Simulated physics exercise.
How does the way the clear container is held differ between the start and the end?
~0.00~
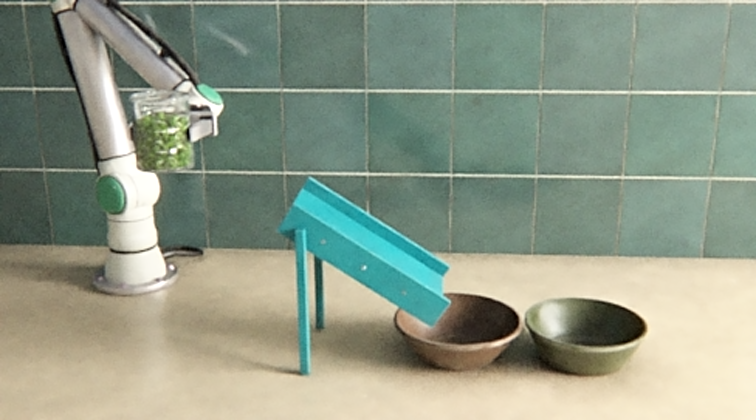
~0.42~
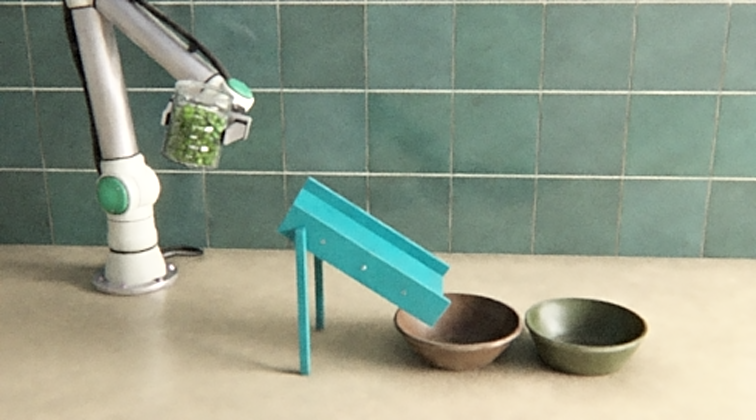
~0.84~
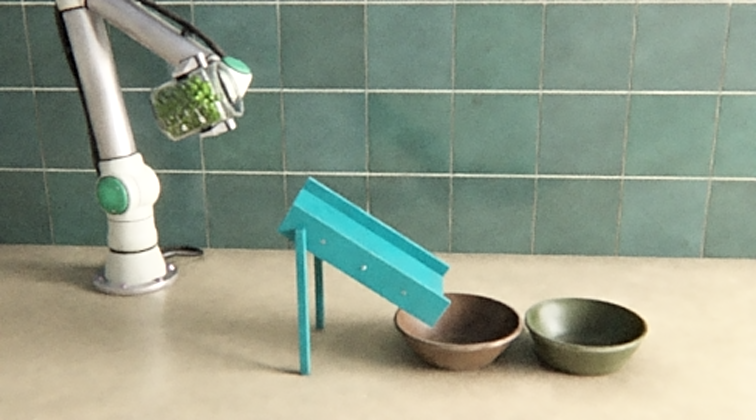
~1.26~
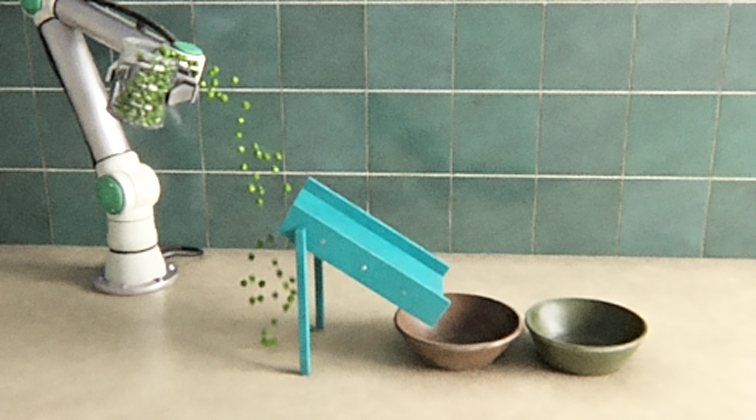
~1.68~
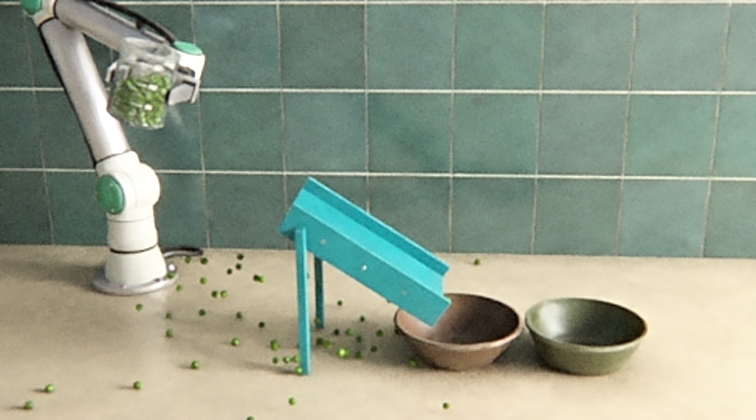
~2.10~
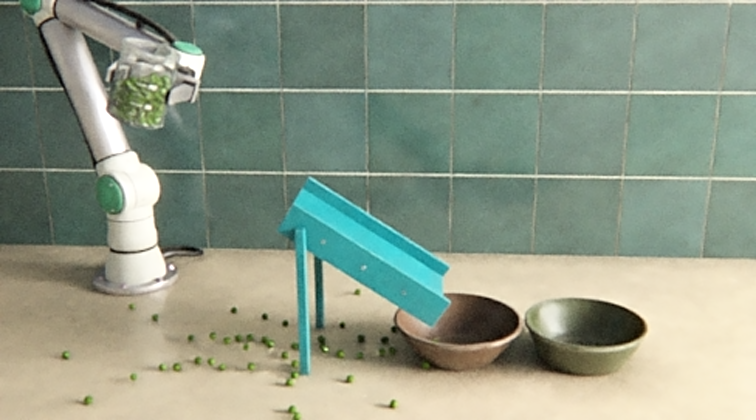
At the start the robot arm holds the container upright, and at the end it holds it leaning.
